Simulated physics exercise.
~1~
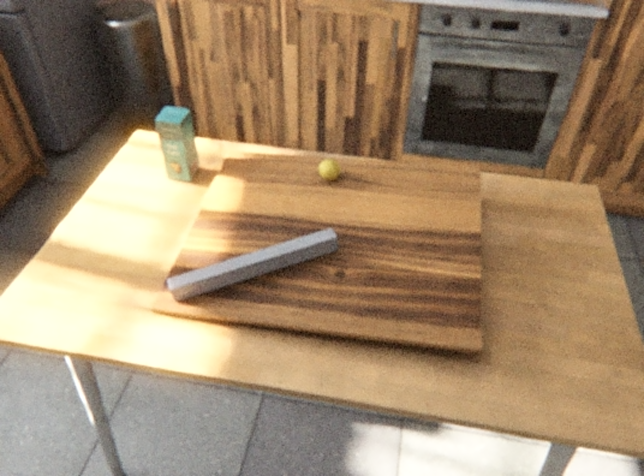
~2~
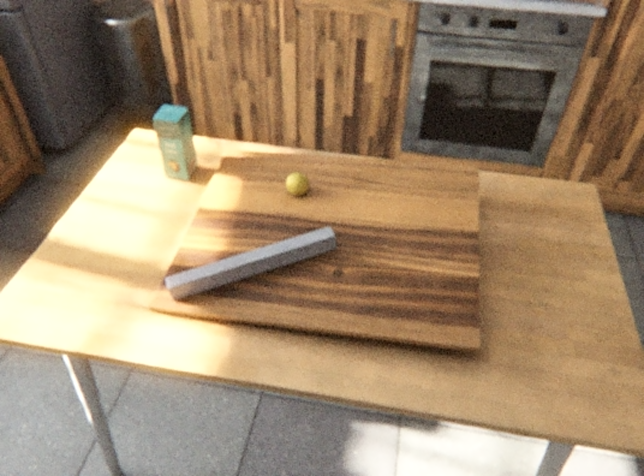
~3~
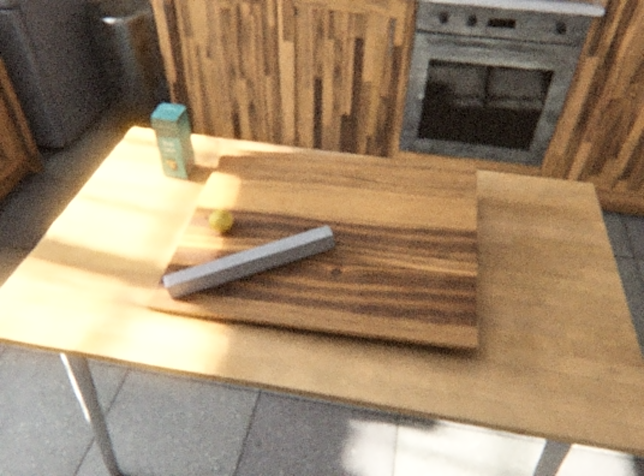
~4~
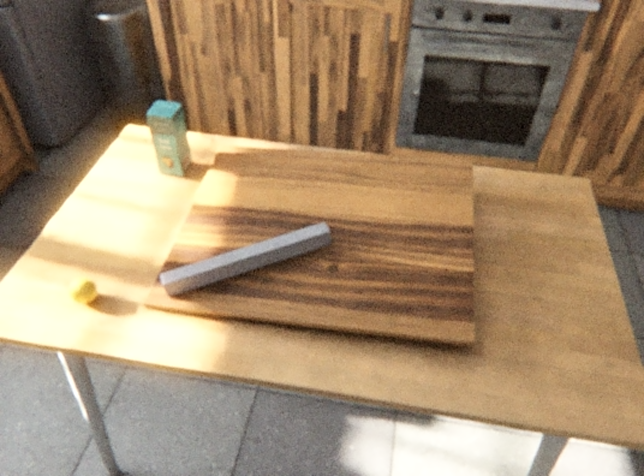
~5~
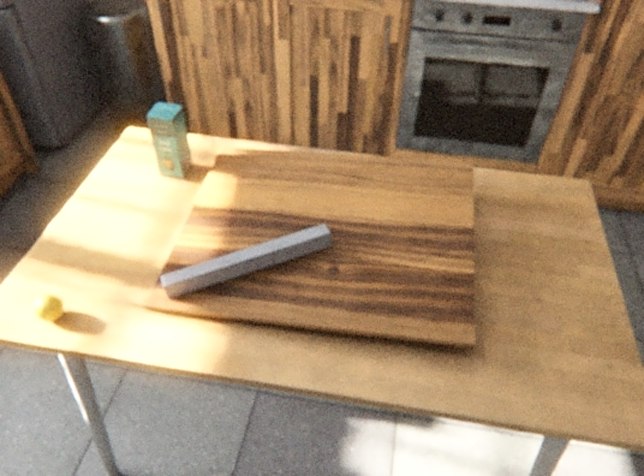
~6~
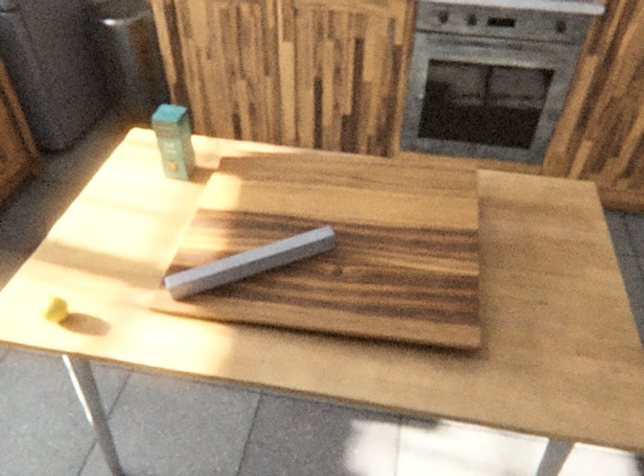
A small yellow lemon sits near the back of a wooden board on a pale wood table, seen from above in a kitchen with wood-fronted cabinets and an oven behind. A teal carton stands at the back left of the table, and a grey bar lies slanted across the board. The lemon rolls left and toward the viewer, passing behind the bar to the board's left side. It goes over the left edge onto the tabletop and rolls a little farther. It ends at rest near the table's front left corner, while the carton and bar stay in place.
